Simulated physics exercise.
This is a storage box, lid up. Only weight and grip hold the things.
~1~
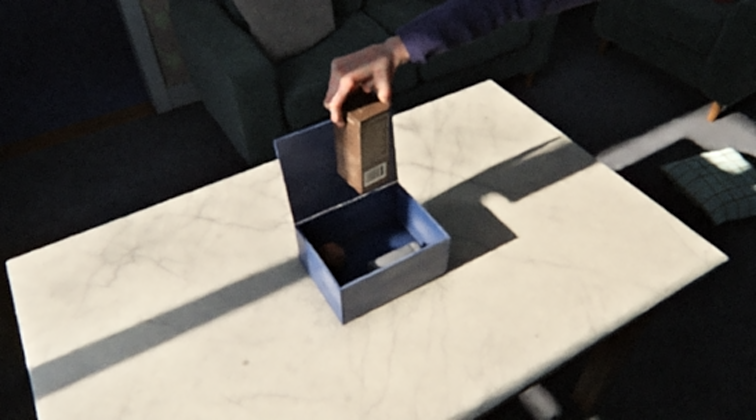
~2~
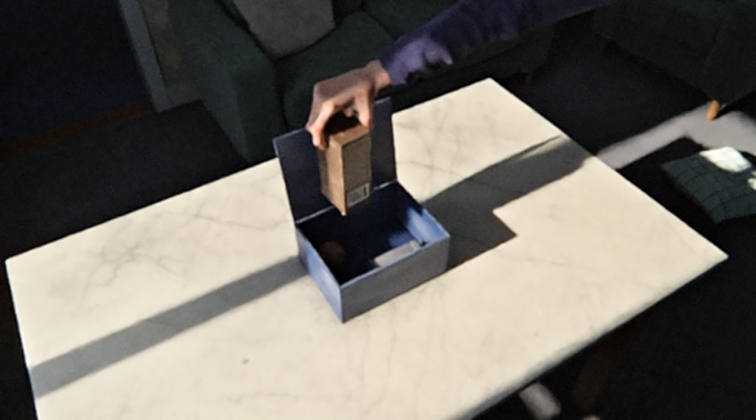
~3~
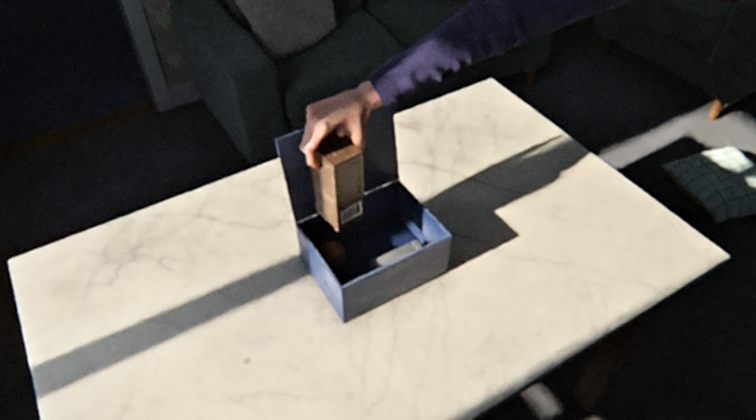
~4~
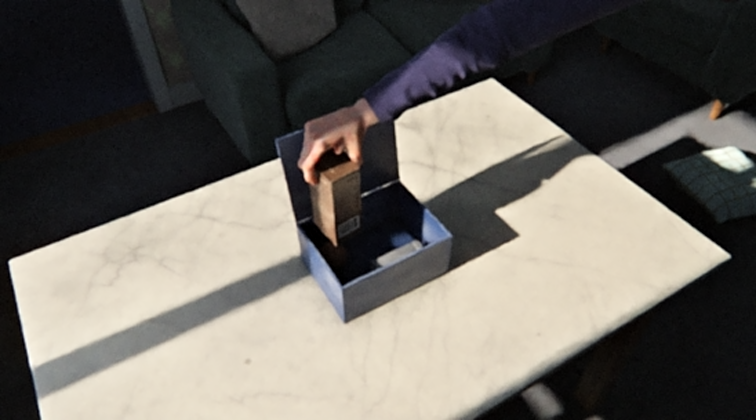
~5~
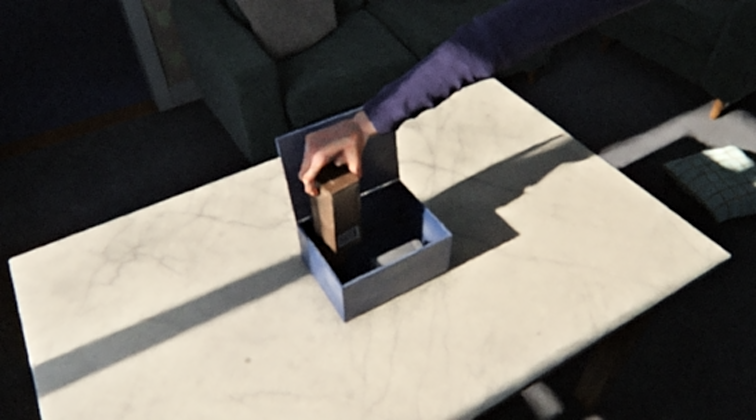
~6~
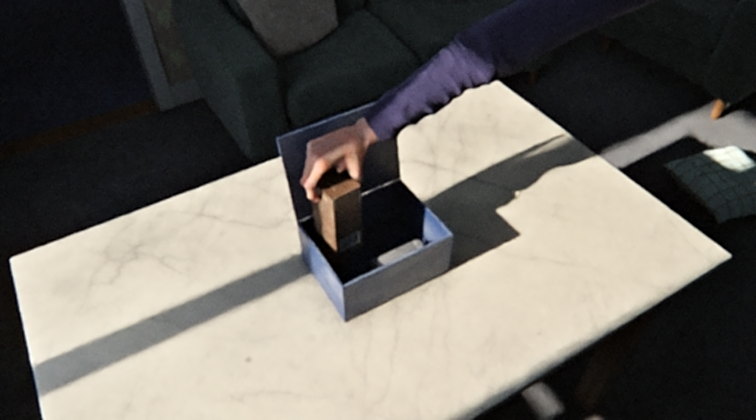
A hand lowers a brown carton into the open blue storage box on the table.
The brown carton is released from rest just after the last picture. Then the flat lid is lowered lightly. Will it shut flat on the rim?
The lid sits on the rim.
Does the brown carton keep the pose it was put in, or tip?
The brown carton tips.
Then, 0.90 s on from there, lid starting down; brown carton on its side near (375, 232); grey shaker shifted a little.
Then, 1.70 s on from there, lid 47° above the rim; brown carton on its side near (375, 232); grey shaker shifted about its own width.
In the end, lid shut; toppled in the box, brown carton; the other 2 unmoved. At the end, from the last picture's camera, brown carton near (375, 232).
